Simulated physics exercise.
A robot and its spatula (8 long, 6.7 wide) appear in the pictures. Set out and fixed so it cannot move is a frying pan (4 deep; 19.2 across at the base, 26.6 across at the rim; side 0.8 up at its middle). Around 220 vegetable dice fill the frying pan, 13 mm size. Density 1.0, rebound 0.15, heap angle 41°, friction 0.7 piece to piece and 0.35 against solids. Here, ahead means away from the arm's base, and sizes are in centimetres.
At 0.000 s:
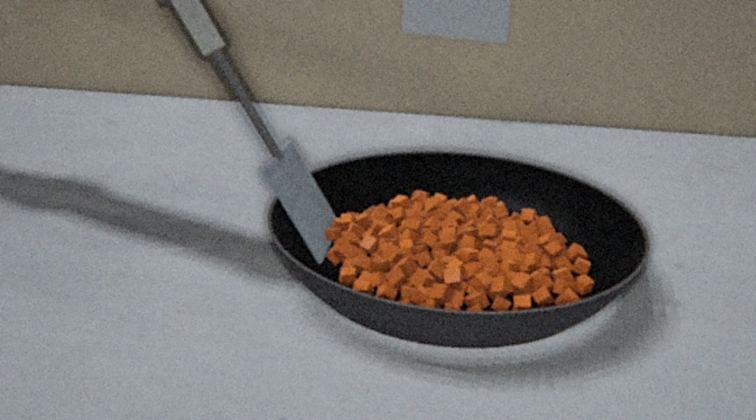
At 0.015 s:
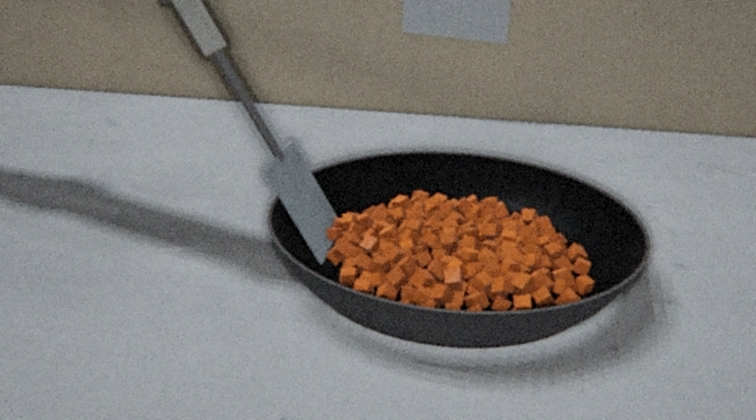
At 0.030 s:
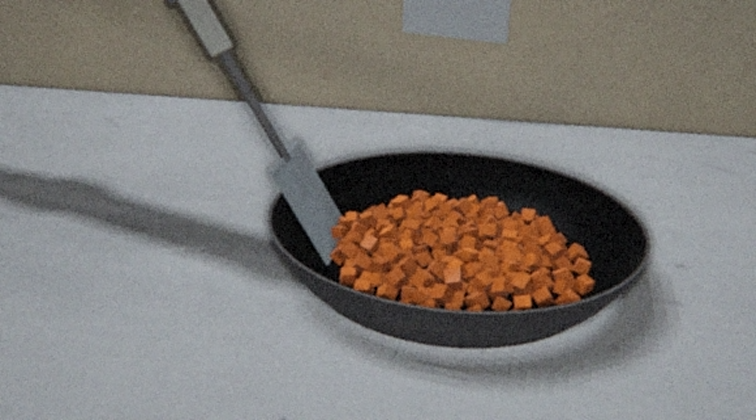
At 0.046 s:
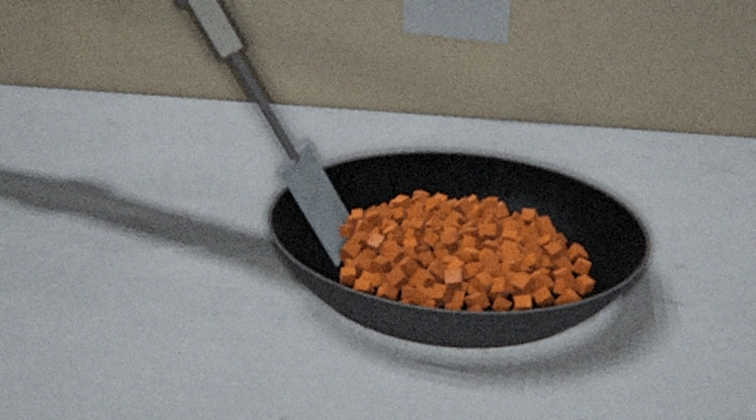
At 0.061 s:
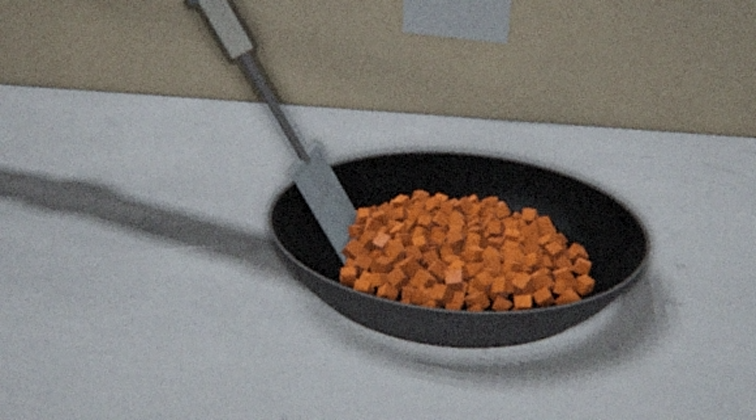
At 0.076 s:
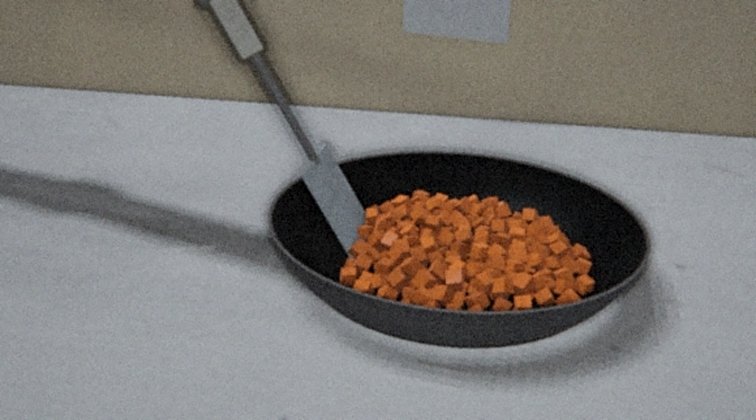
A spatula with its flat blade inside a dark frying pan slides slowly to the right, pressing against the left edge of a heap of orange vegetable dice. The nearest dice shift slightly rightward as the blade advances, while the rest of the heap and the pan stay almost still.
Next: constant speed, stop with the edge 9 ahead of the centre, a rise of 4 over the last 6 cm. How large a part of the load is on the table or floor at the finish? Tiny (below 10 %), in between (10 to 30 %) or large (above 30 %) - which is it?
Tiny, so below 10 %.
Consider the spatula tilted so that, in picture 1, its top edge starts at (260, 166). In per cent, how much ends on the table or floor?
5 percent or thereabouts.
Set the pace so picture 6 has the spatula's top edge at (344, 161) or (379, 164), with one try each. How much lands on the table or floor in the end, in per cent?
Respectively, some 15 and 25 per cent.
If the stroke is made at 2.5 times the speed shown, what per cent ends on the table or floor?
Roughly 20 per cent.
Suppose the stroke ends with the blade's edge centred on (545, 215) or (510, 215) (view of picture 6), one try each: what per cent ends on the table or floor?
Around 5 per cent for the first try and 0 per cent for the second.
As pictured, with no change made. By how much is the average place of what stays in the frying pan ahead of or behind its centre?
I'd say it's roughly 4.5 cm toward the front.
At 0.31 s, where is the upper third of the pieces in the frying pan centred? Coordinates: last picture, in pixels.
(579, 237).
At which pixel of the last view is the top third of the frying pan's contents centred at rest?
The centre sits at about (594, 241).
After 0.19 s, sloping 60°, highest piece 5 above the table; 218 in the frying pan.
After 0.31 s, sloping 60°, highest piece 6 above the table; 211 in the frying pan, 7 on the blade or in flight.
After 0.57 s, sloping 60°, highest piece 5 above the table; 204 in the frying pan, 14 on the table or floor.
After 1.62 s, sloping 60°, highest piece 5 above the table; 204 in the frying pan, 14 on the table or floor.
In the end, 204 in the frying pan, 14 on the table or floor. That is 6 % on the table or floor.
